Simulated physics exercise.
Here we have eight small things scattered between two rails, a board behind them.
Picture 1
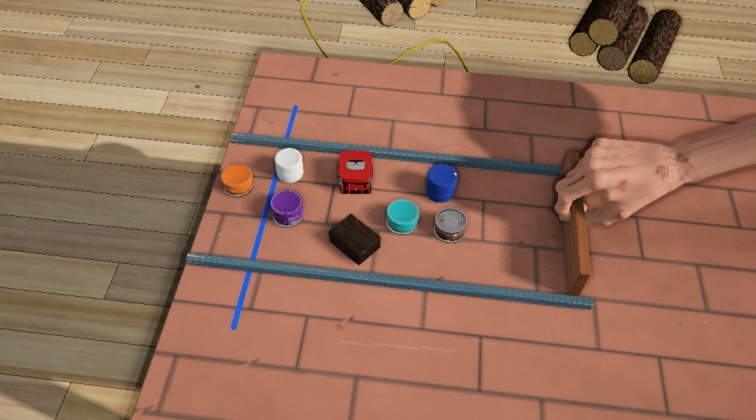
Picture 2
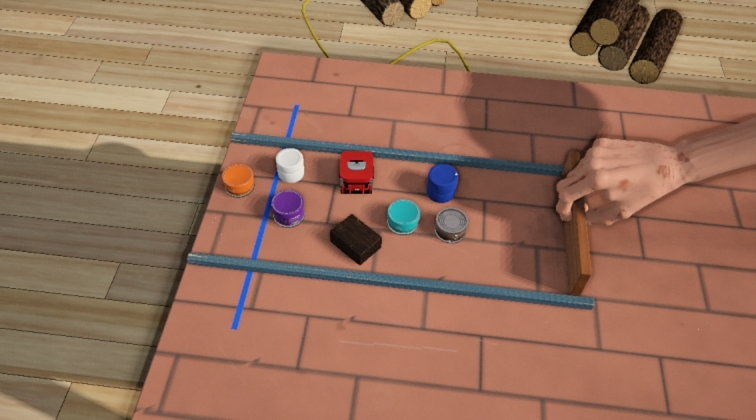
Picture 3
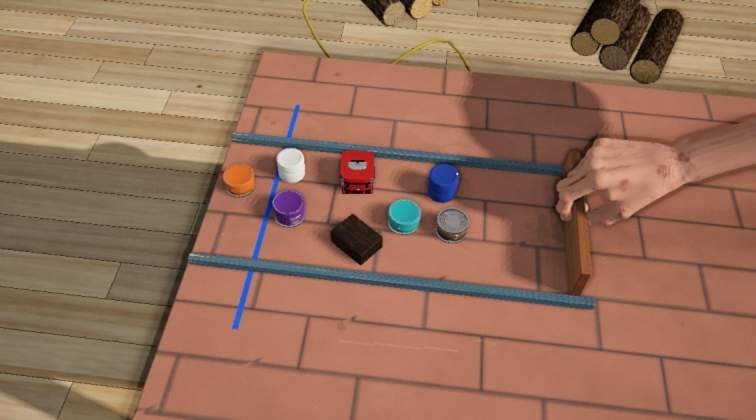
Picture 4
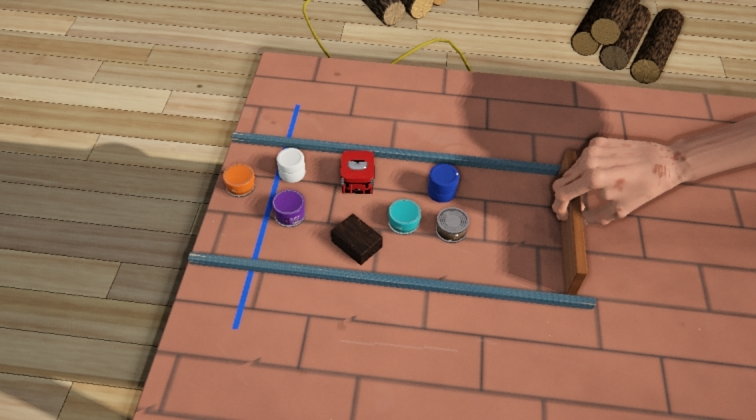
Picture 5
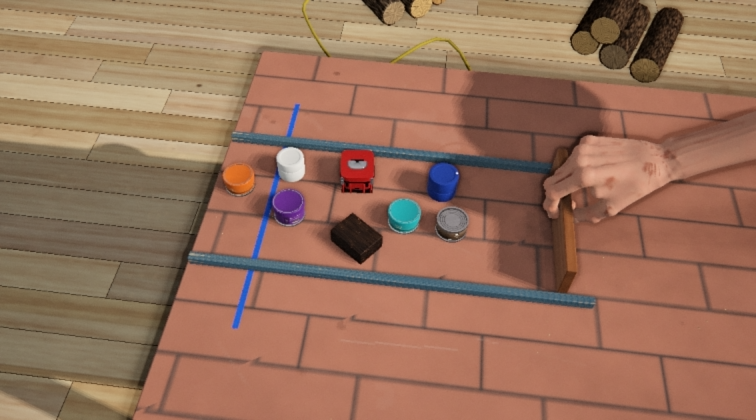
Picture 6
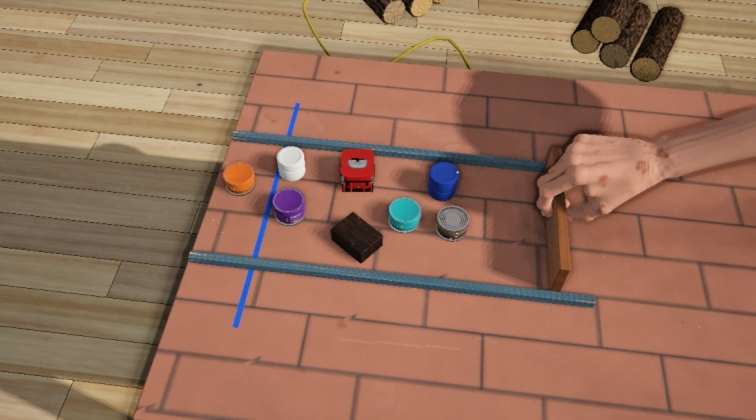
A hand held a wooden board still at the right end of two rails, then slid it slightly left, while the small pots, red object and dark block between the rails stayed put.
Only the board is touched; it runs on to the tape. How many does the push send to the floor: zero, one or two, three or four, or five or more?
Outcome: The number that fall off is one or two.
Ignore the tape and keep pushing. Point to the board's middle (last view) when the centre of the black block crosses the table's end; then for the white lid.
Near (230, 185) and (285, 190).
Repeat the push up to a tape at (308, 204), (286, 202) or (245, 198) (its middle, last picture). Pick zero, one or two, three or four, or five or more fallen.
The falls would be none; no fall at all; three or four.
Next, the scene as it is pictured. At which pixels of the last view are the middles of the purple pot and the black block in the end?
Near (221, 199) and (235, 231).
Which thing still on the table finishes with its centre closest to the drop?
The orange tin ends nearest.
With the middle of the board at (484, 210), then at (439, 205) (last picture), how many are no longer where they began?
0 and 3.
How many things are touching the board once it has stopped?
3 of them.
Soon after, none off yet; orange tin at rest near (240, 179); white lid at rest near (291, 164); purple pot at rest near (289, 207).
After that, none off yet; orange tin at rest near (240, 179); white lid moving near (287, 163); purple pot at rest near (288, 207).
In the end, the number that fall off is one or two; gone, white lid.
